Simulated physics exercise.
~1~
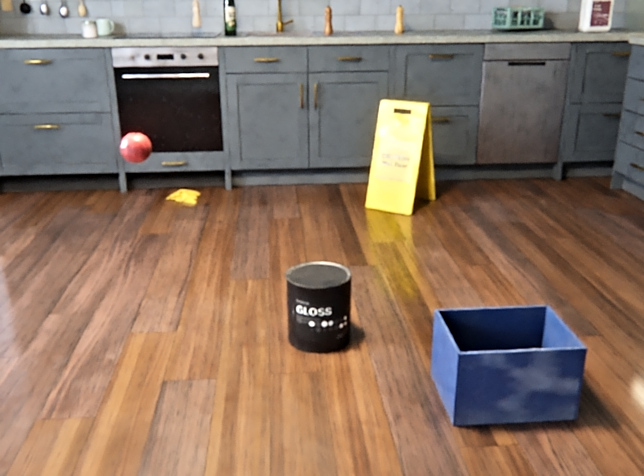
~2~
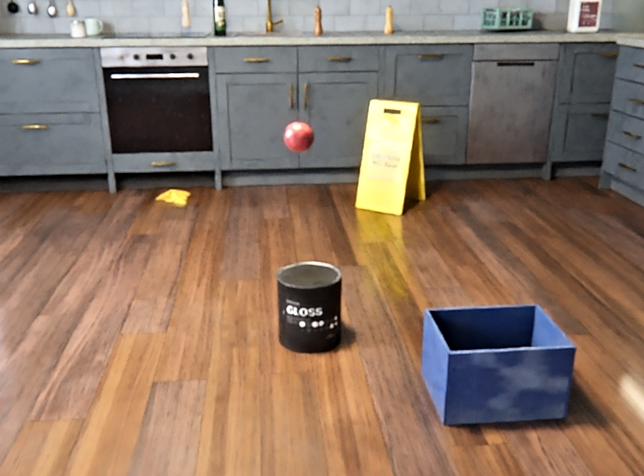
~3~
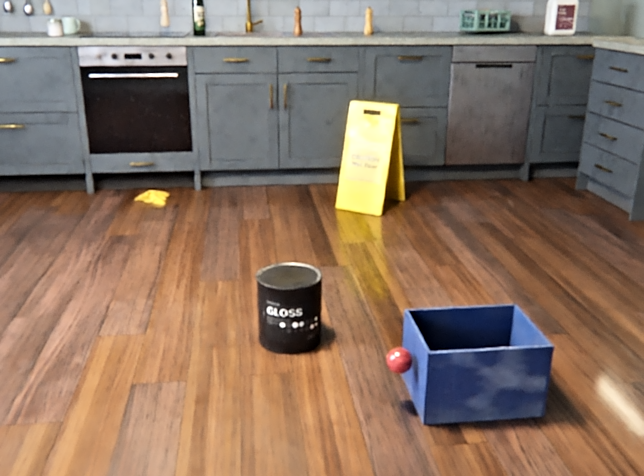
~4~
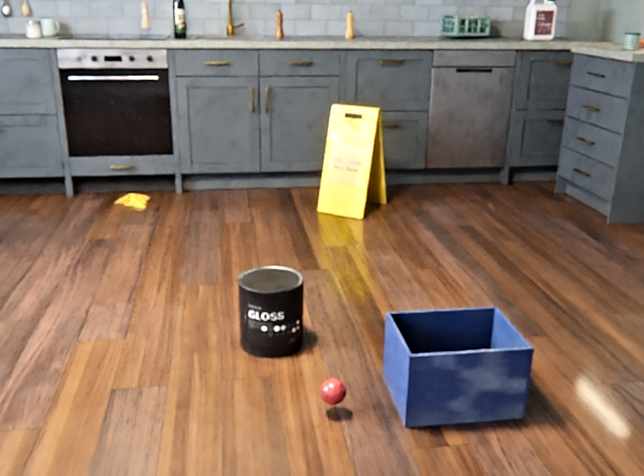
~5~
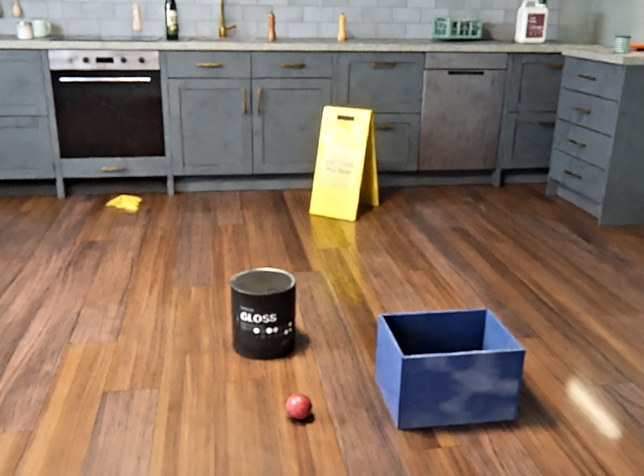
We see a red apple fly rightward through the air across a kitchen, past a black pail, and drop against the left side of an empty blue box, then move back leftward and down to the wooden floor, ending outside the box near the unmoved pail.
